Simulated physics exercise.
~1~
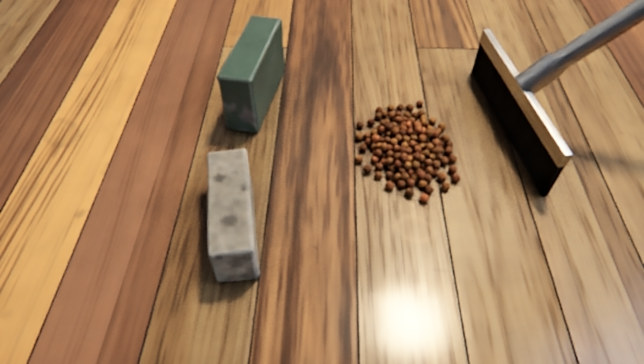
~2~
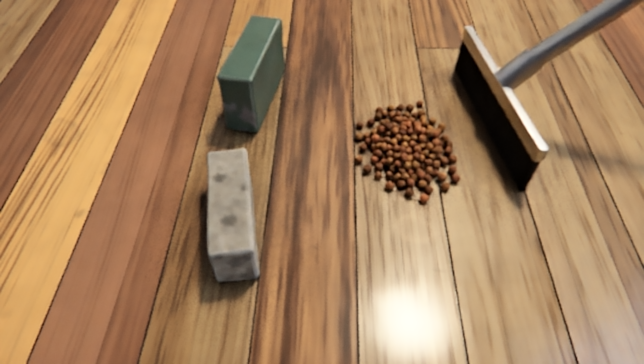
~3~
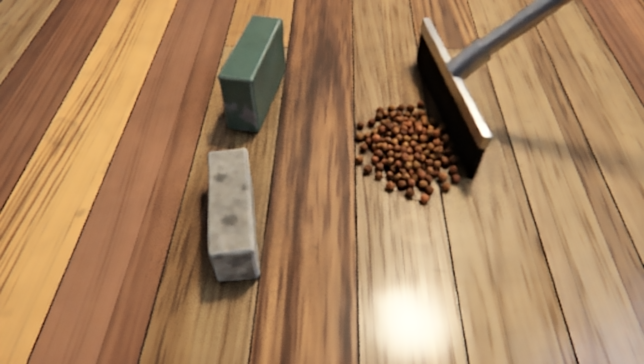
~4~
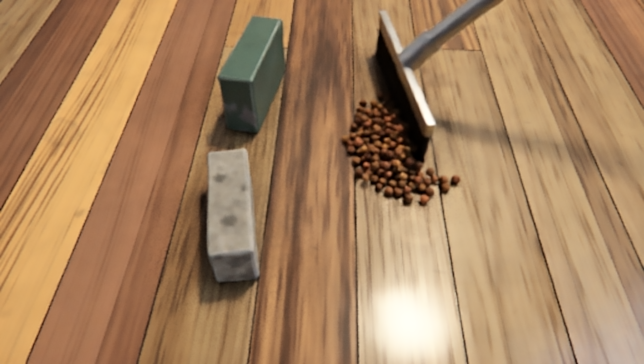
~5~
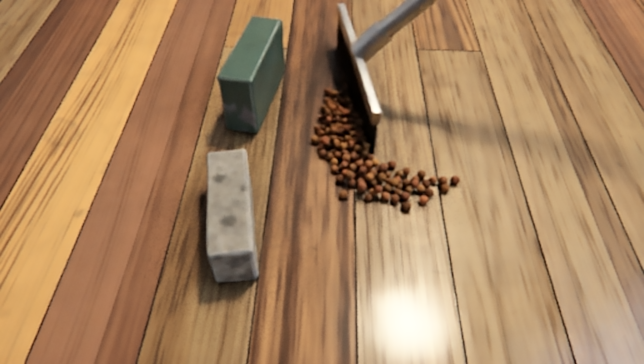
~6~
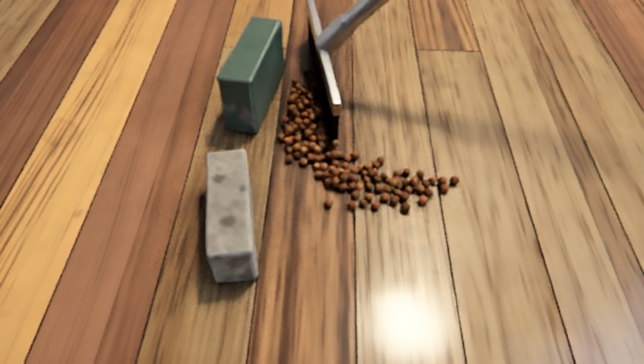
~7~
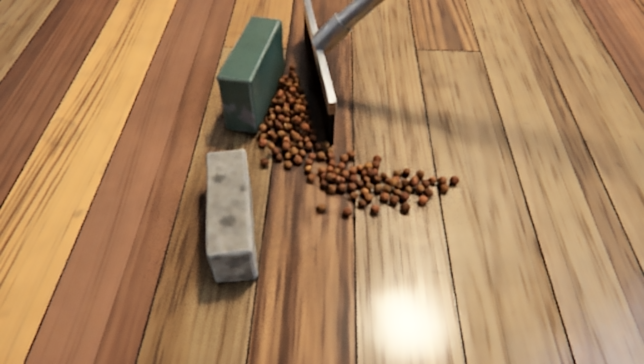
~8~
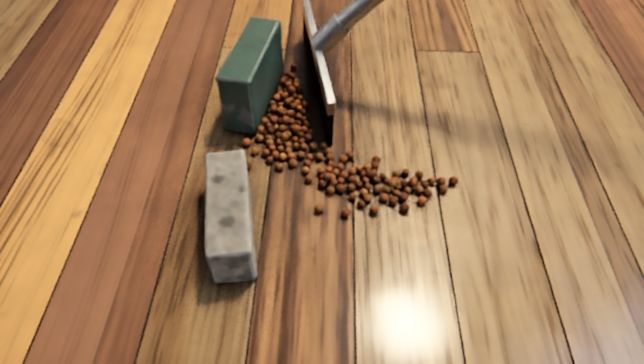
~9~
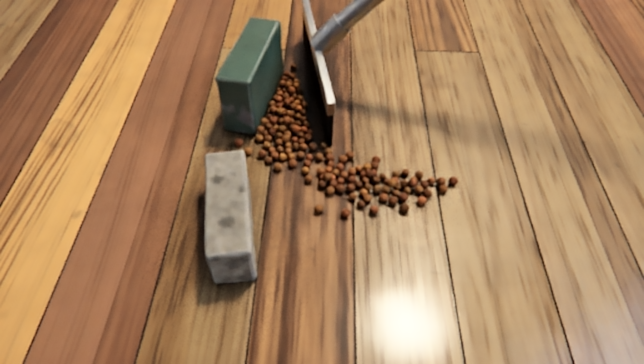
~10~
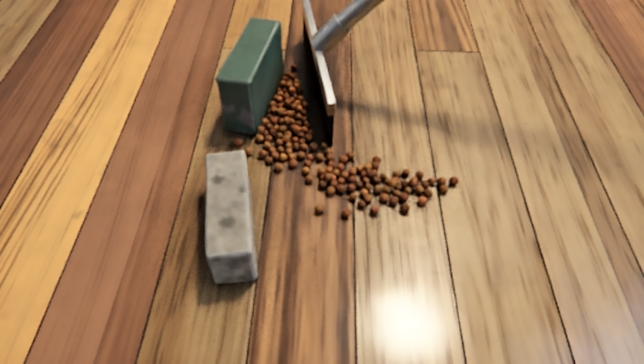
A squeegee with a dark blade and a grey handle slides leftwards across a floor of mixed light and dark wooden planks, seen from above at an angle. Ahead of it lies a round pile of reddish-brown cereal balls, and to the left stand a green block and, nearer the viewer, a mottled grey block, with a narrow gap between them. The blade catches the far side of the pile and pushes those balls left, while the nearer ones trail behind in a band. It stops just short of the green block, with balls packed between them. A few settle near the gap's mouth, and everything rests there, none passing the blocks.
